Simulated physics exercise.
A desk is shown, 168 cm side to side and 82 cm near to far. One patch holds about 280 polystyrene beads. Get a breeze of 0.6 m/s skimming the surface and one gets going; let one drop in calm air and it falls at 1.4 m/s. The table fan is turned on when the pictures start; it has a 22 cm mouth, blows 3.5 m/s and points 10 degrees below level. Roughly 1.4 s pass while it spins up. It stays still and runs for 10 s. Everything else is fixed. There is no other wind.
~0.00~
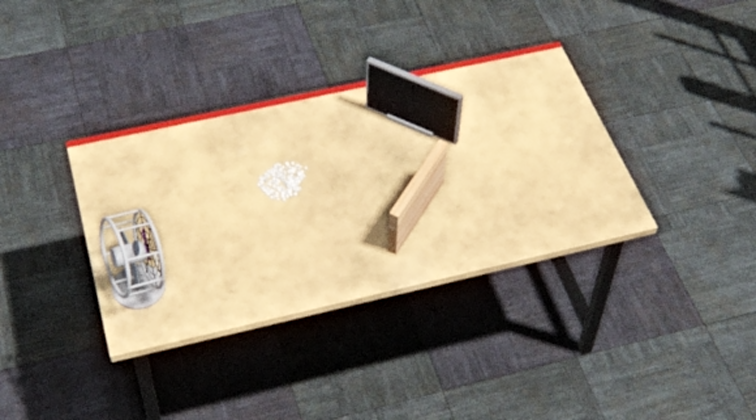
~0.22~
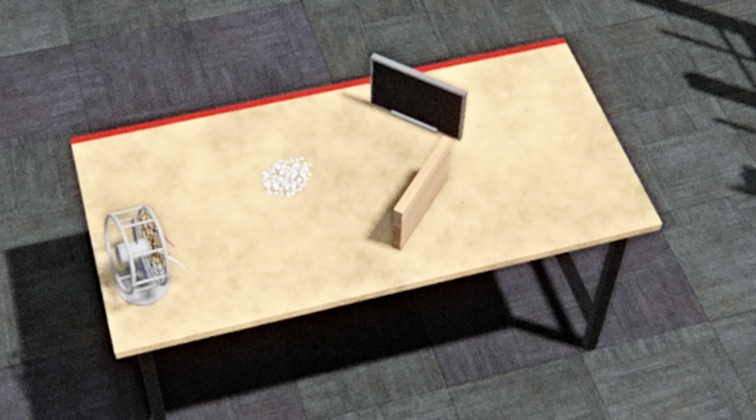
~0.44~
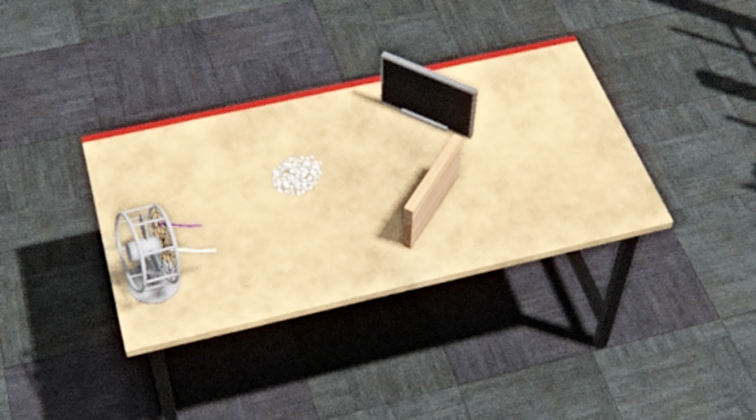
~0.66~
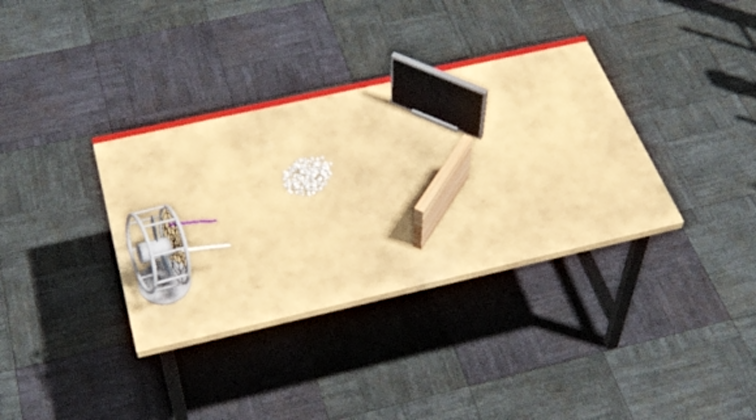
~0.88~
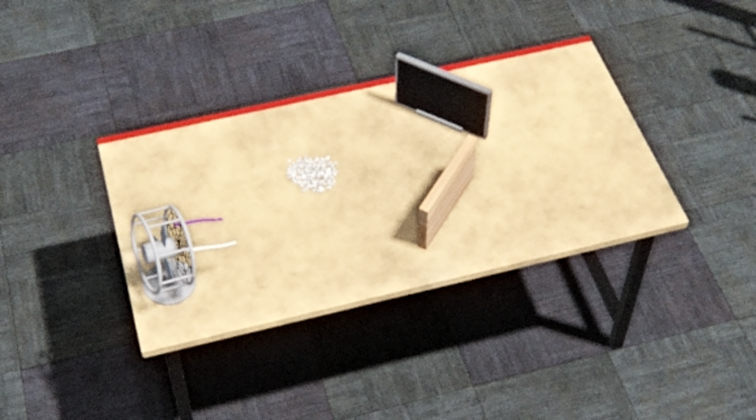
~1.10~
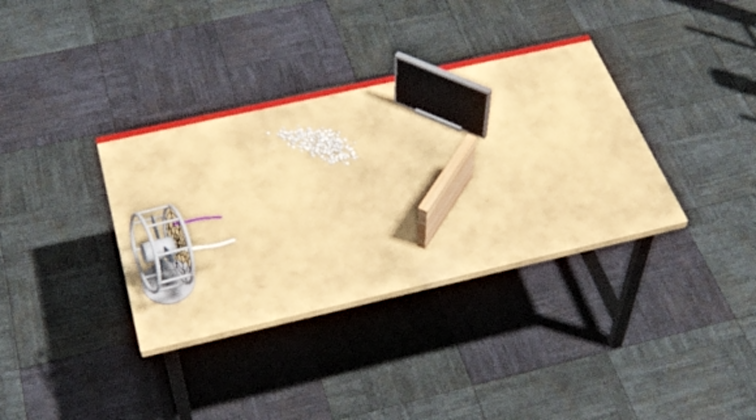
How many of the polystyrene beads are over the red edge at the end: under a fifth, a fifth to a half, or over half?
The count over that edge is going to pass the halfway mark.
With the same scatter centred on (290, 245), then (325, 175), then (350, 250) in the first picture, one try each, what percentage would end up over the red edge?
First try 2 %, second 100 %, third 0 %.
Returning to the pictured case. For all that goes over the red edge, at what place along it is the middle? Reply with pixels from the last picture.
About (341, 87).
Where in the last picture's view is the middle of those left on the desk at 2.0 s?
Near (308, 106).
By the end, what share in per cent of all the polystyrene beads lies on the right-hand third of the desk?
0 %.
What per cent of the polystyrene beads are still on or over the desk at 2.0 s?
I reckon some 40 %.
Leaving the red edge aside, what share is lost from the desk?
The figure is near 0 %.
After 2.0 s, 63 % are over the red edge; the middle of those still in play is near (308, 106); 62 % have settled or left.
After 3.2 s, 71 % are over the red edge; the middle of those still in play is near (307, 103); 69 % have settled or left.
After 5.5 s, 90 % are over the red edge; 90 % have settled or left.
After 10.0 s, at the end, 95 % are over the red edge.
